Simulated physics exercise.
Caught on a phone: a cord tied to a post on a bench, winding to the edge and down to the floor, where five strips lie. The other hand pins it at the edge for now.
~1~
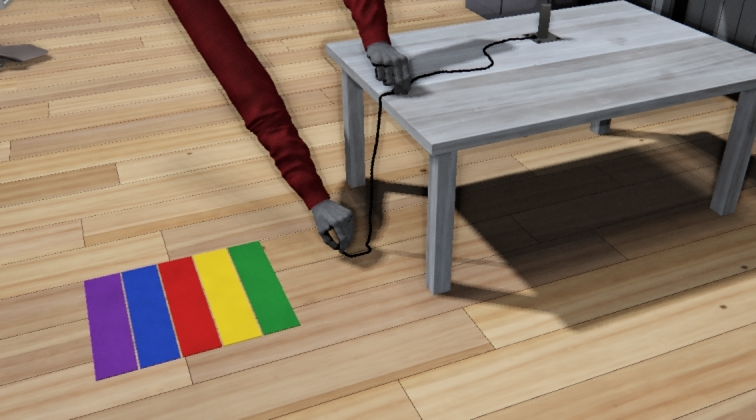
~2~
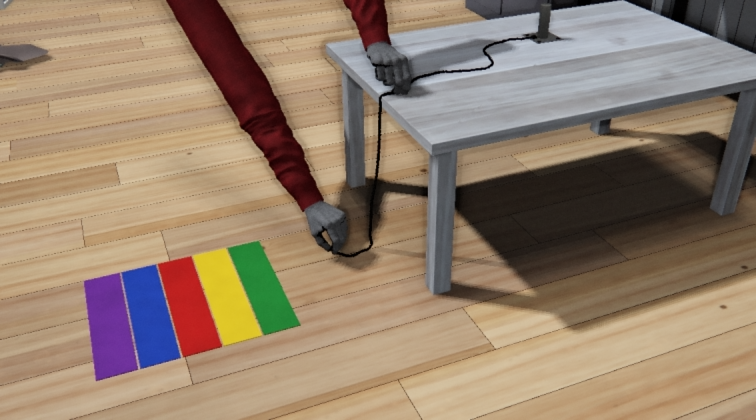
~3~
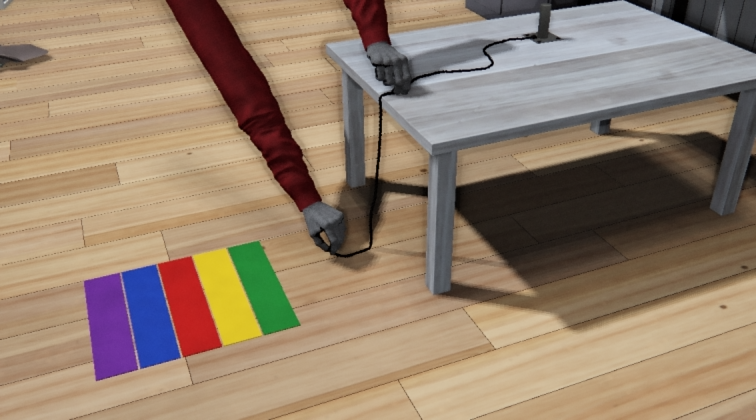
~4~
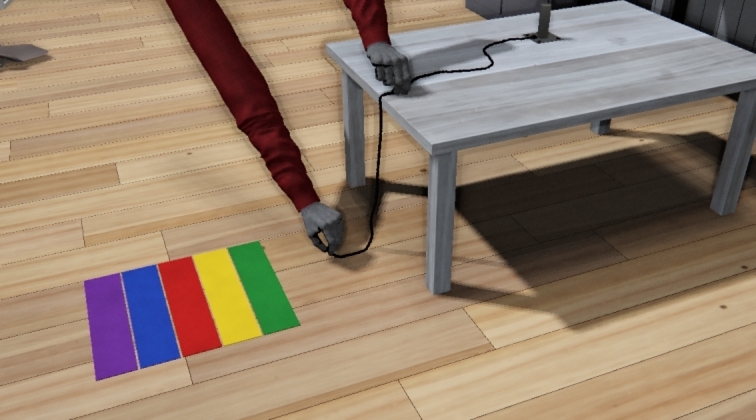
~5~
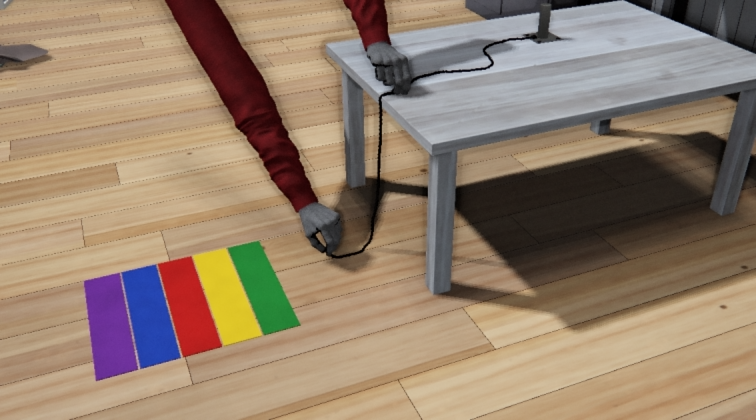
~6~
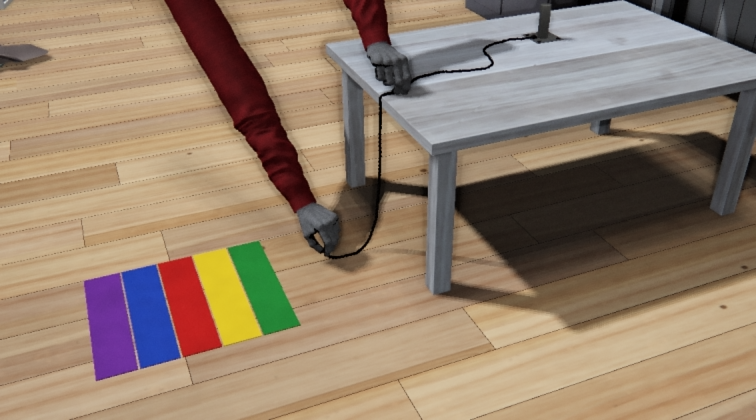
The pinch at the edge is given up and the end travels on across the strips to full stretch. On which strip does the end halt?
The end stops over the red strip.
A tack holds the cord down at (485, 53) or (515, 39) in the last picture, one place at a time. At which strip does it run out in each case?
Try by try: Red; red.
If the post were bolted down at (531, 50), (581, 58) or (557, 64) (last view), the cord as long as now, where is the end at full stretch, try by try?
Try by try, around (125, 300), (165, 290) and (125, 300).
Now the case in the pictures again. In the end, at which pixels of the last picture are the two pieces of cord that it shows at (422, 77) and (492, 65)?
Near (387, 83) and (452, 63).
A little later, end near (237, 273); over yellow.
Next, end near (199, 282); over red.
When it is tight, end near (175, 288); over red. It gets as far as the red strip.
